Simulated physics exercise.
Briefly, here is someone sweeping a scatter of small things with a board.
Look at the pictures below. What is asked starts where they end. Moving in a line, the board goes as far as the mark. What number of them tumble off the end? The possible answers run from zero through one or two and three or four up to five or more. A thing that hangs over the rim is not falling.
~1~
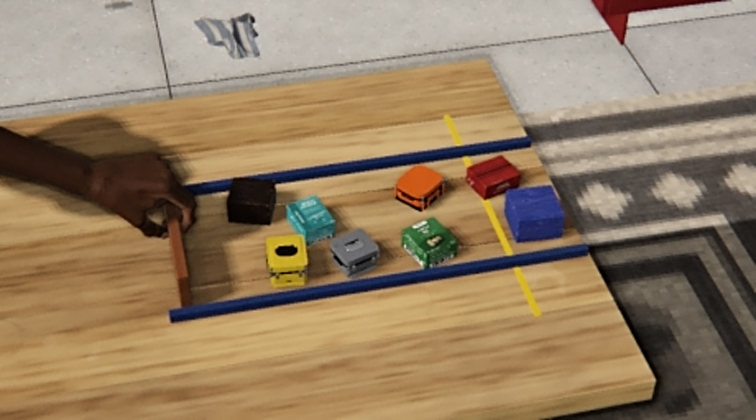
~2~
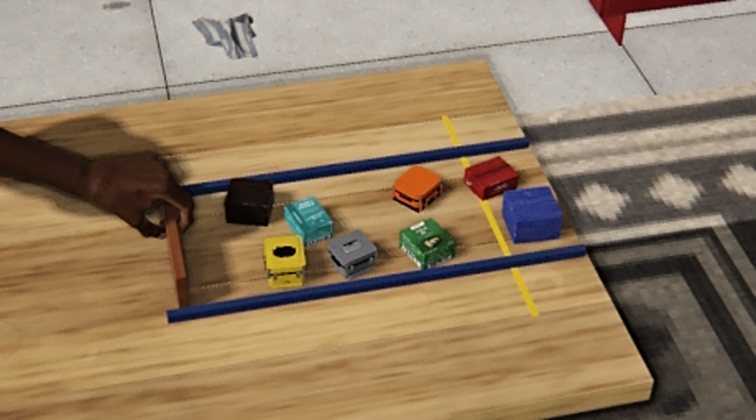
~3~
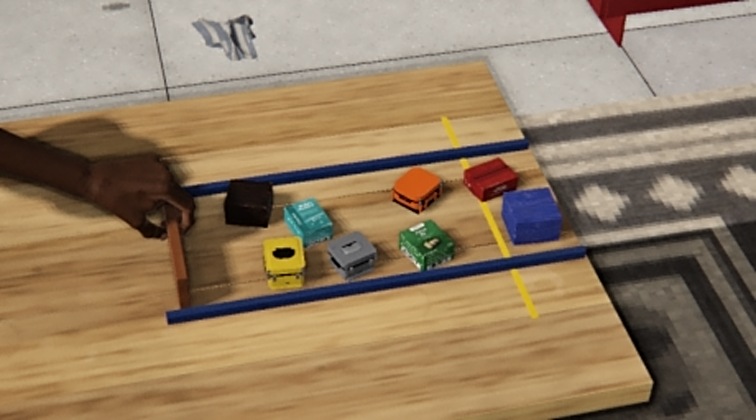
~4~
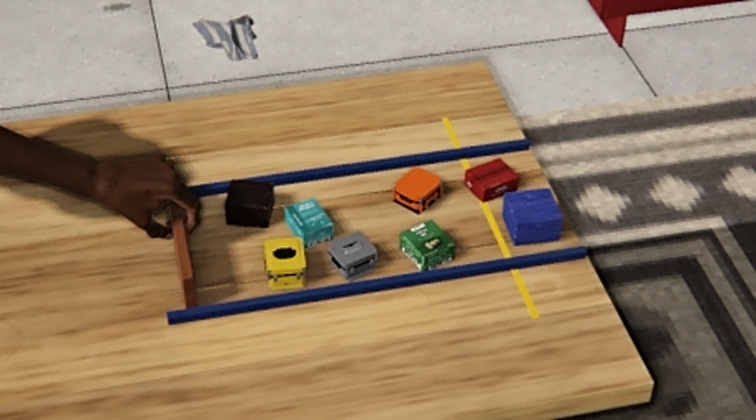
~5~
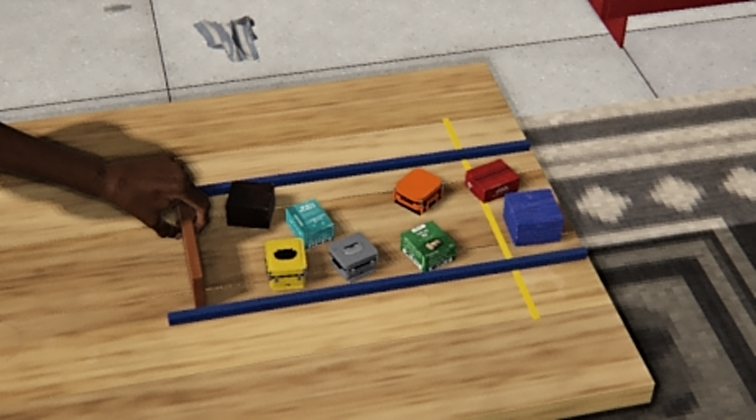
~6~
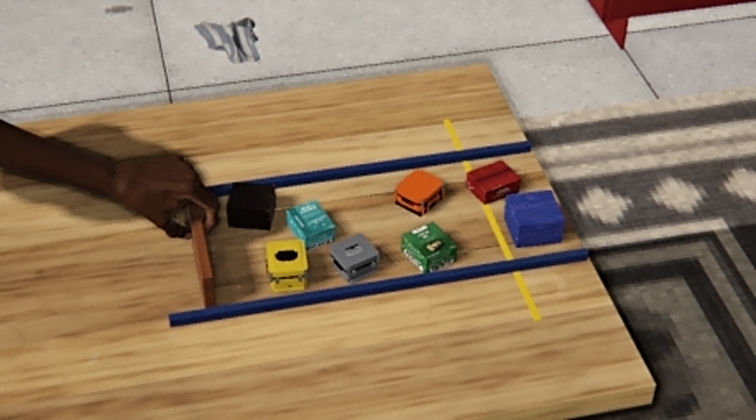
Final tally: Three or four.
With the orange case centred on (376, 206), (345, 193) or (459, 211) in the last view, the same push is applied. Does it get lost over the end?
Each try in turn, the orange case is safe, then is safe, then is safe.
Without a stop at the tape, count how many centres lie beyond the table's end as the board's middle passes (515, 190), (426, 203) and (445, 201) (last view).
Going through the three positions, you'd get 5, 0 and 1.
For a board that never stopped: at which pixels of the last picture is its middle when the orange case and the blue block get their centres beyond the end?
The orange case puts it at (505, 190), the blue block at (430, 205).
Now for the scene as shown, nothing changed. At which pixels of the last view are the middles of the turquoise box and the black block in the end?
The turquoise box at (503, 199), the black block at (493, 167).
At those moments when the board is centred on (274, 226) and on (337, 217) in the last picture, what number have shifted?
First 2, then 5.
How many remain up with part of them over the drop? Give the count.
I'd say 1 of them.
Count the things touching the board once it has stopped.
Result: 3 in all.
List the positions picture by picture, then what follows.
Blue block (534, 214); red box (493, 178); orange case (420, 189); board (175, 237); tape (488, 207), in the first frame.
Red box (491, 178); board (173, 237), in the second frame.
Orange case (417, 190); turquoise box (309, 223), in the third frame.
Blue block (532, 217); green box (428, 246), in the fourth frame.
Red box (492, 181); yellow case (286, 265), in the fifth frame.
Blue block (534, 219); red box (493, 182); orange case (420, 193); board (198, 237); tape (488, 211), in the sixth frame.
Early on, none off yet; blue block at rest near (534, 219); red box at rest near (493, 182); orange case at rest near (420, 193).
A while later, none off yet; blue block at rest near (534, 219); red box at rest near (493, 182); orange case travelled a little near (432, 192).
Further along, none off yet; blue block leaning well over near (588, 213); red box travelled about its own width near (535, 173); orange case travelled well along near (502, 187).
Finally, the number that fall off is three or four; lost, green box, red box and blue block.
